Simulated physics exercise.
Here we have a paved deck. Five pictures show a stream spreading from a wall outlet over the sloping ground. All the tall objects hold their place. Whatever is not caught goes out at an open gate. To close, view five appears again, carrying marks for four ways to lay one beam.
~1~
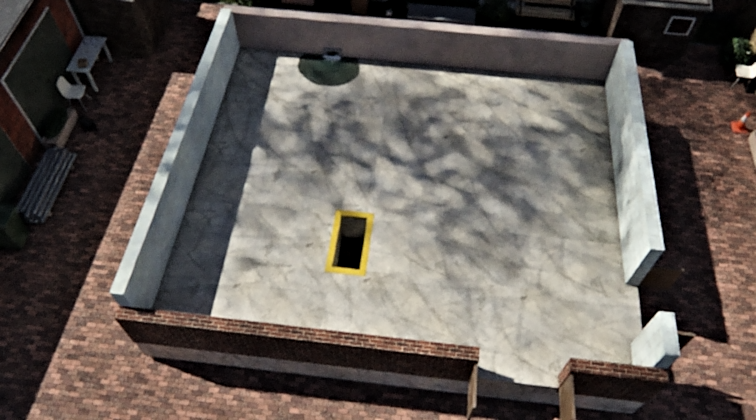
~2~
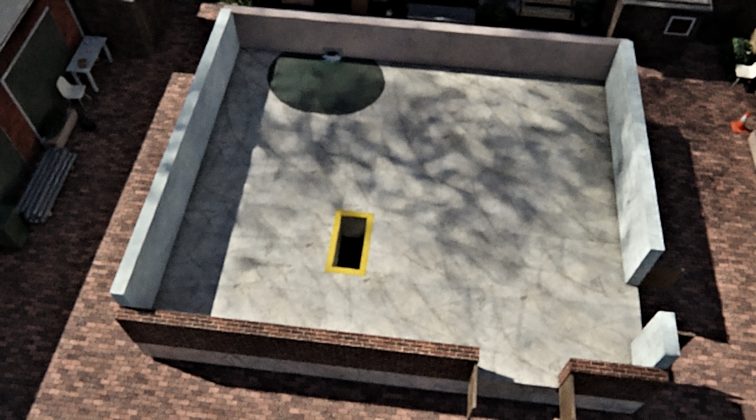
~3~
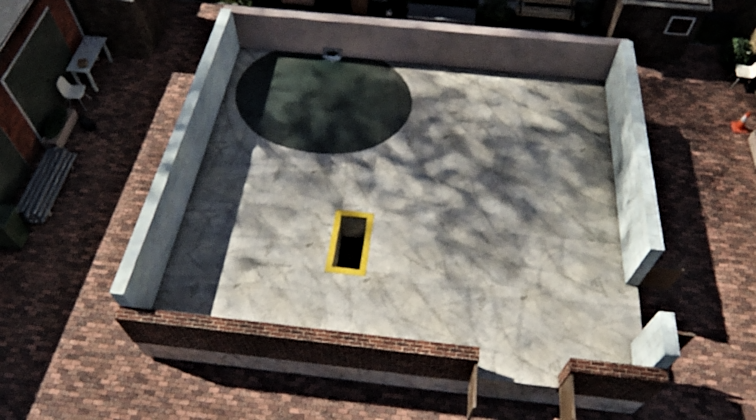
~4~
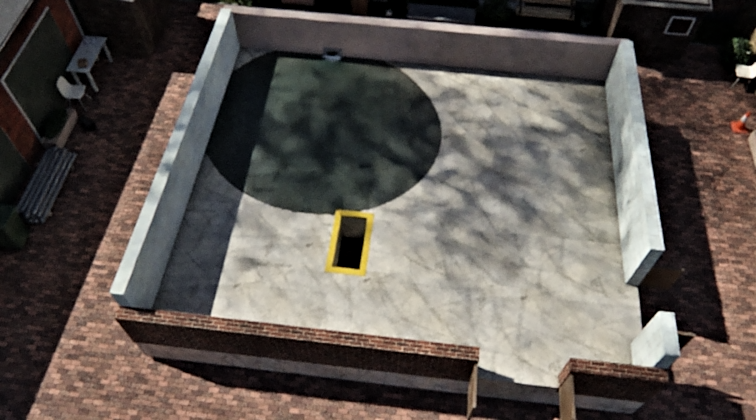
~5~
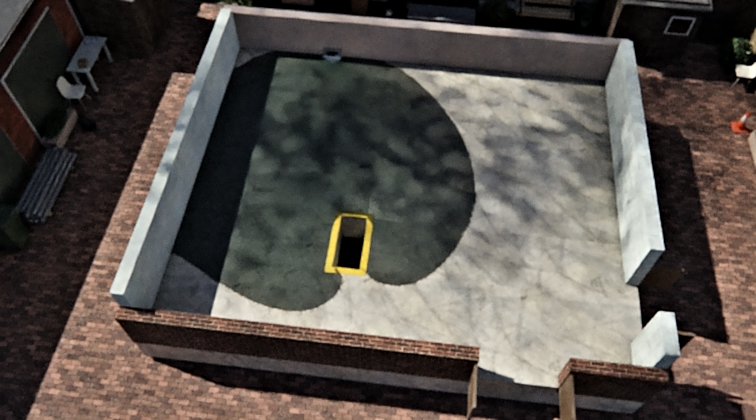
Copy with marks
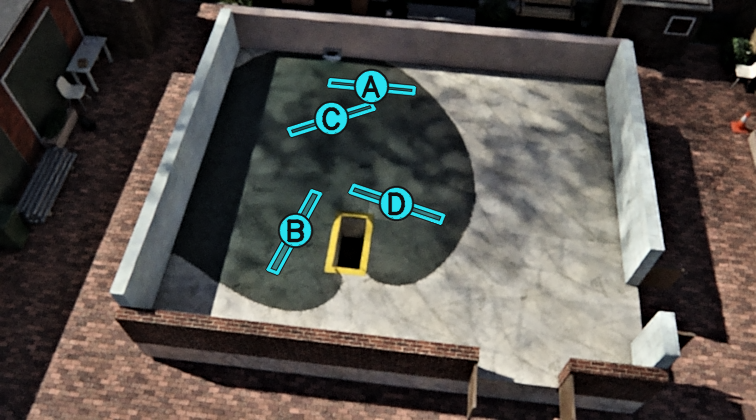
A paved grey deck enclosed by pale walls and a low brick front wall is seen from high above, with brick paving around it. A yellow-edged rectangular drain sits left of centre, and a gap opens in the front wall at lower right. Dark greenish water spreads from a small patch at the upper left wall, widening across the left side and surrounding much of the drain, while the camera stays still.
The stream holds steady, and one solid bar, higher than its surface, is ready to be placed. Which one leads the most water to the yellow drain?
Best: B.
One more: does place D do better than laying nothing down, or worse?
Worse.
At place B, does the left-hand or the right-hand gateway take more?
More leaves on the left.
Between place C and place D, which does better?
That would be D.
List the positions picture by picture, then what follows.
Outfall at (333, 53); yellow drain at (350, 242); open gate at (516, 370); open gate at (628, 313); 2 % of the ground under water, visible out to (303, 73); yellow drain still dry, in the first frame.
In the second frame, 7 % of the ground under water, visible out to (357, 109); yellow drain still dry.
In the third frame, 15 % of the ground under water, visible out to (290, 146); yellow drain still dry.
In the fourth frame, 28 % of the ground under water, visible out to (354, 209); yellow drain still dry.
In the fifth frame, 45 % of the ground under water, visible out to (274, 303); yellow drain taking water.
In cyan, A from (329, 82) to (414, 90); B from (272, 271) to (316, 192); C from (290, 132) to (372, 106); D from (352, 188) to (442, 219).
With A, about 11 % of the stream goes into the yellow drain, about 84 % out by the gates.
With B, about 23 % of the stream goes into the yellow drain, about 71 % out by the gates.
With C, about 9 % of the stream goes into the yellow drain, about 87 % out by the gates.
With D, about 13 % of the stream goes into the yellow drain, about 82 % out by the gates.
